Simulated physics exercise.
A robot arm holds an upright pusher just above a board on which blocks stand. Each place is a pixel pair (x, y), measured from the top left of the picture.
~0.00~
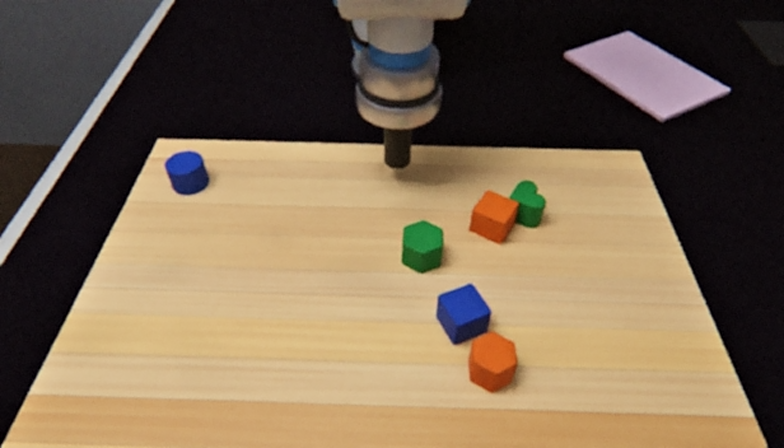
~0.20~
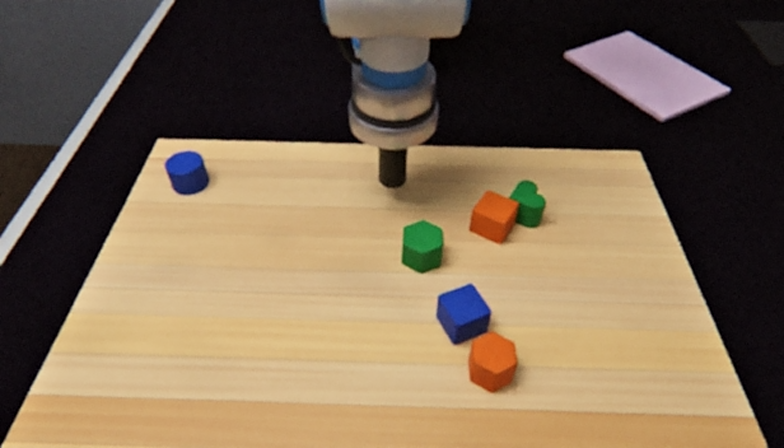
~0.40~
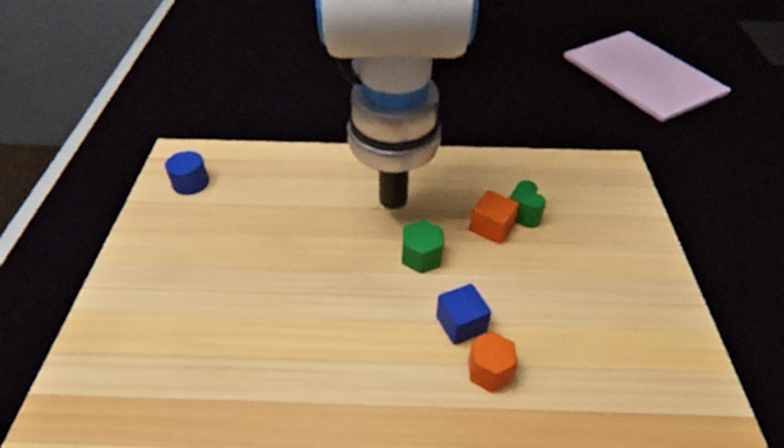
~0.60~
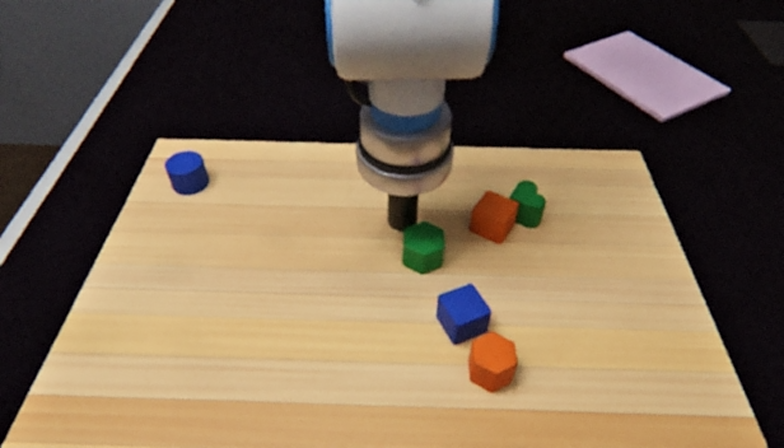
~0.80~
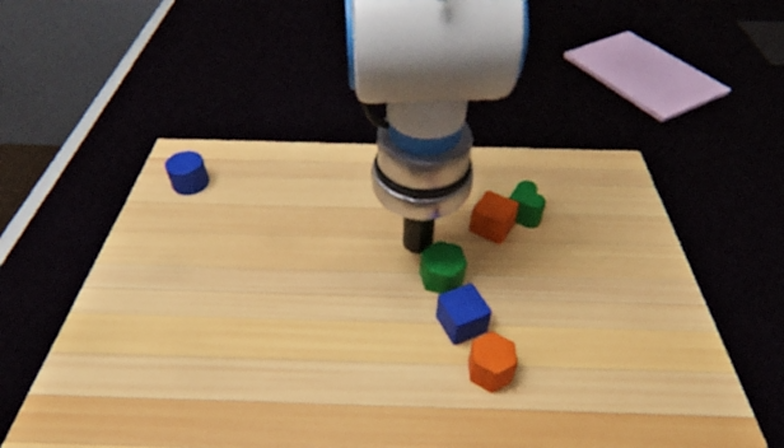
A robot arm with a dark upright pusher moves down over a wooden board of scattered blocks, approaching the green hexagonal block. It then angles slightly right and nudges that block a short way down and right, close to the blue block, while the other blocks stay still.
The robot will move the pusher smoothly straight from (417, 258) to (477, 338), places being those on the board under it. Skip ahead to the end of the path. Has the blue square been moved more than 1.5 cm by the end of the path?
Yes, it checks out.
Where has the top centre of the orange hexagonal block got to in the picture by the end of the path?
It should be at about (516, 391).
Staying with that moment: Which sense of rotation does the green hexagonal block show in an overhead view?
From above, counter-clockwise.
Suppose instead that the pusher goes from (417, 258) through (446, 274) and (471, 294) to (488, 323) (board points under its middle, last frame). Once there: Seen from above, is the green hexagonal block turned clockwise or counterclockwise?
It turns counter-clockwise.
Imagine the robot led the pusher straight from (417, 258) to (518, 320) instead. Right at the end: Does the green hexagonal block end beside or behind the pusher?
No, that is not how it ends up.
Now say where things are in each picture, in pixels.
The first picture shows tip of the pusher at (397, 161), middles of tops, green hexagonal block at (423, 236), blue square at (465, 303), orange hexagonal block at (495, 352), orange square at (496, 206).
The second picture shows pusher at (393, 180), nothing pushed.
The third picture shows pusher at (393, 200), nothing pushed.
The fourth picture shows pusher at (402, 221), nothing pushed.
The fifth picture shows pusher at (418, 242), green hexagonal block at (444, 257), blue square at (465, 303), orange hexagonal block at (495, 352), orange square at (496, 206).
On the path given first. One third of the way, pusher at (437, 268); green hexagonal block at (473, 276), turned 15° anticlockwise; blue square at (474, 311), turned 30° clockwise.
Two thirds of the way, pusher at (458, 295); green hexagonal block at (496, 282), turned 50° anticlockwise; blue square at (481, 320), turned 20° clockwise; orange hexagonal block at (497, 359).
At the end, pusher at (480, 324); green hexagonal block at (502, 286), turned 70° anticlockwise; blue square at (499, 351); orange hexagonal block at (516, 391), turned 15° clockwise; orange square unmoved.
